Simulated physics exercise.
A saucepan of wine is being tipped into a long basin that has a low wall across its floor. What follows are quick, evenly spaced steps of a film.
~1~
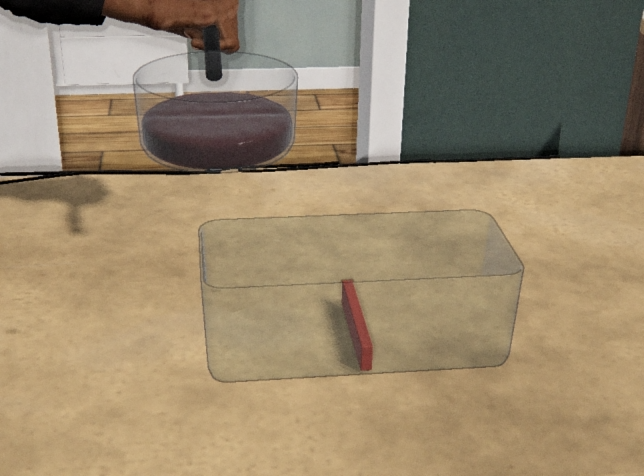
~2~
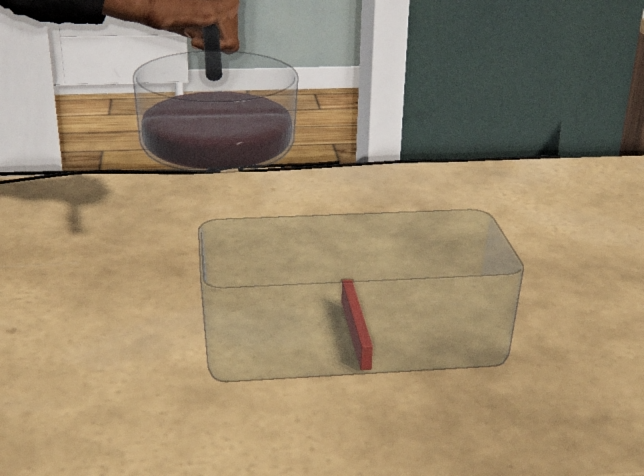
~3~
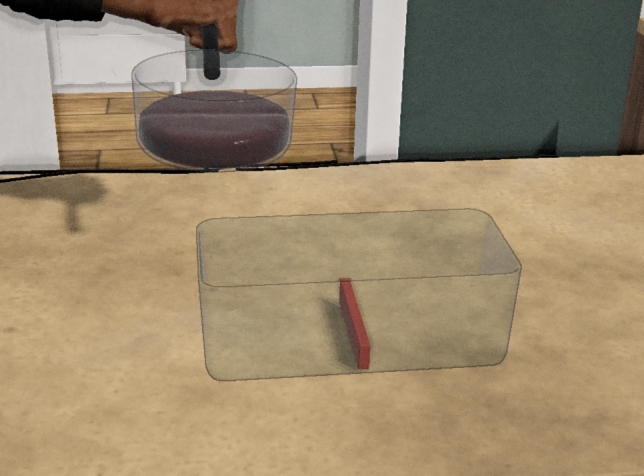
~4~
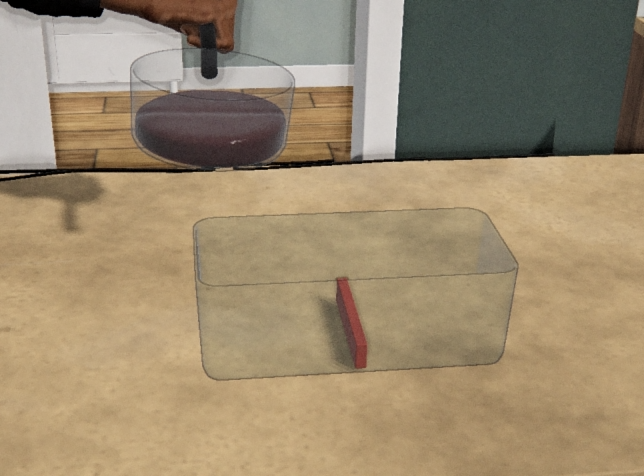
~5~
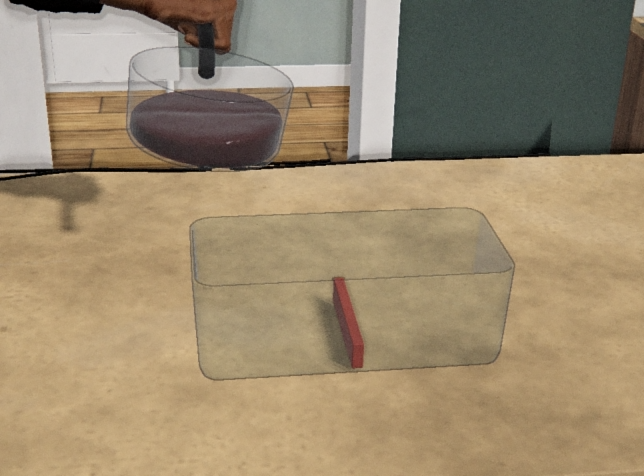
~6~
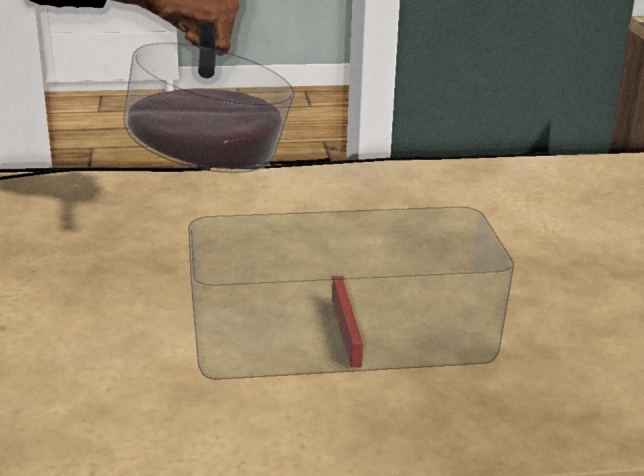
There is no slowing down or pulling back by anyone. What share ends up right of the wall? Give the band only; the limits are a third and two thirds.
Less than a third.
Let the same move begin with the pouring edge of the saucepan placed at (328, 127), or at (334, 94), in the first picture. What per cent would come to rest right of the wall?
The first gives 45 %, the second 55 %.
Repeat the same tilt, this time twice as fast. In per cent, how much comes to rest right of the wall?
Somewhere near 15 percent.
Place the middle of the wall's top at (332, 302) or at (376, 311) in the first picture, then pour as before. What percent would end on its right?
Note: Roughly 50 % in case one, 5 % in case two.
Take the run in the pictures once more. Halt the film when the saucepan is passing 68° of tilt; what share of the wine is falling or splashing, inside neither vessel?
It's close to 30 %.
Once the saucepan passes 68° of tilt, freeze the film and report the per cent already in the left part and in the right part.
About 10 per cent on the left and 0 on the right.
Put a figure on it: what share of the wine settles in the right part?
That is roughly 15 percent of it.
A moment on, the tilt is 68° and 65 per cent is still to pour, 8 is left of the wall and 0 right of it.
Next, the tilt is 103° and 11 per cent is still to pour, 65 is left of the wall and 12 right of it.
Then the tilt is 112° and 0 per cent is still to pour, 82 is left of the wall and 17 right of it.
Later the tilt is 112° and 0 per cent is still to pour, 82 is left of the wall and 17 right of it.
Finally, 82 per cent lies left of the wall, 17 right of it and 1 outside.
